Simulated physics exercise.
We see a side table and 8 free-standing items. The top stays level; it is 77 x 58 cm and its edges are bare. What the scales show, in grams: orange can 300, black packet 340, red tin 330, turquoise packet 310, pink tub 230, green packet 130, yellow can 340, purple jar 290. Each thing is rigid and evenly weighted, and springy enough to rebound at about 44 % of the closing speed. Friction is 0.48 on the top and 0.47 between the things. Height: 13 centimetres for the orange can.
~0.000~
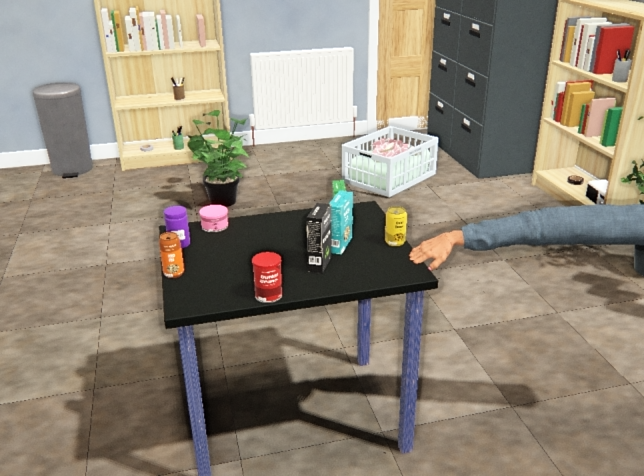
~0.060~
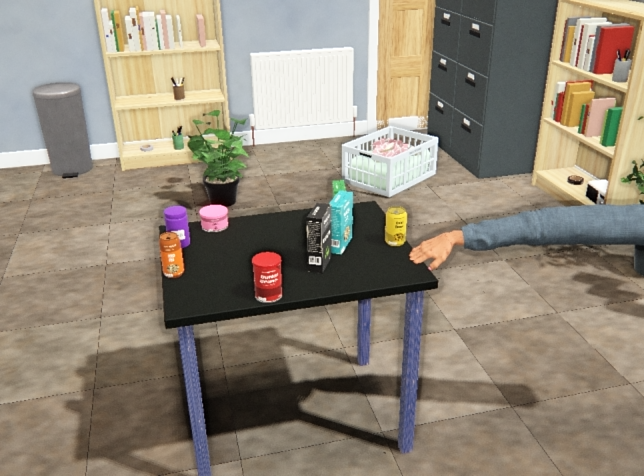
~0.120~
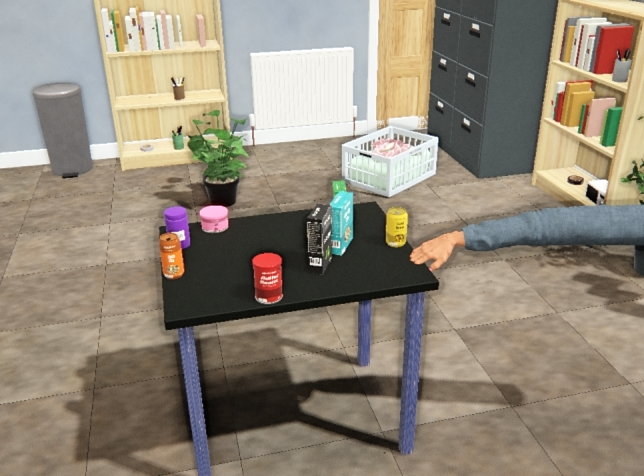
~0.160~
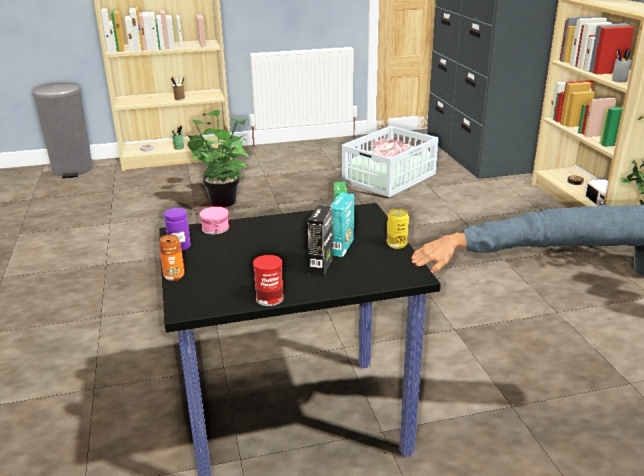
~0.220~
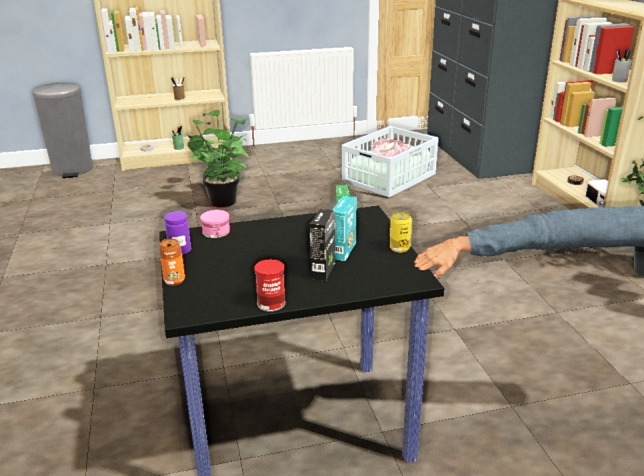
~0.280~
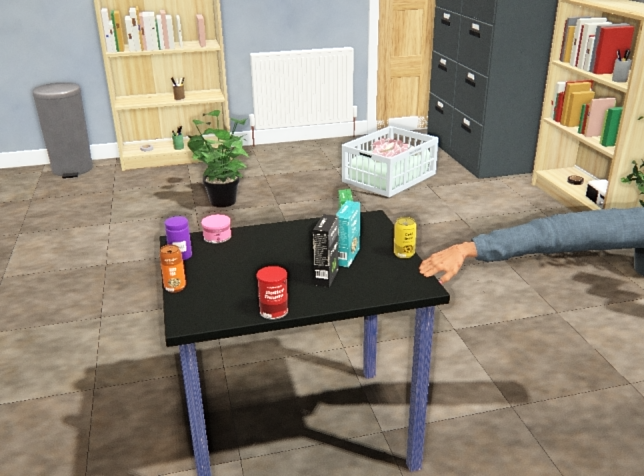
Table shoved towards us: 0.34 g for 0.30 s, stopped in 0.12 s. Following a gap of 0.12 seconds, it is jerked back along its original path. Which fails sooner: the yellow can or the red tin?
Latter.
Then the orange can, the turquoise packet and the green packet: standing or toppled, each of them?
Well, the orange can tumbles down, the turquoise packet holds steady, and the green packet holds steady.
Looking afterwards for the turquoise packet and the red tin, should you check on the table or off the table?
Result: Turquoise packet remains in bounds, red tin goes out of bounds.
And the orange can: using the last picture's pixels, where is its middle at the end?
It comes to rest somewhere around (175, 297).
After 0.58 s, table 21 cm from its start; red tin now off the table; yellow can slid 5 cm near (427, 266); orange can leaning 30°.
After 0.88 s, table 8 cm from its start; yellow can slid 5 cm near (410, 245); orange can on its side; green packet slid 5 cm.
After 1.08 s, orange can on its side.
At rest (1.7 s), off the table, red tin; tipped over on the table, orange can; the other 6 in place, give or take 5 cm. Seen from the same camera at the end, yellow can near (396, 227). Yellow can was never lost; red tin went at 0.56 s.
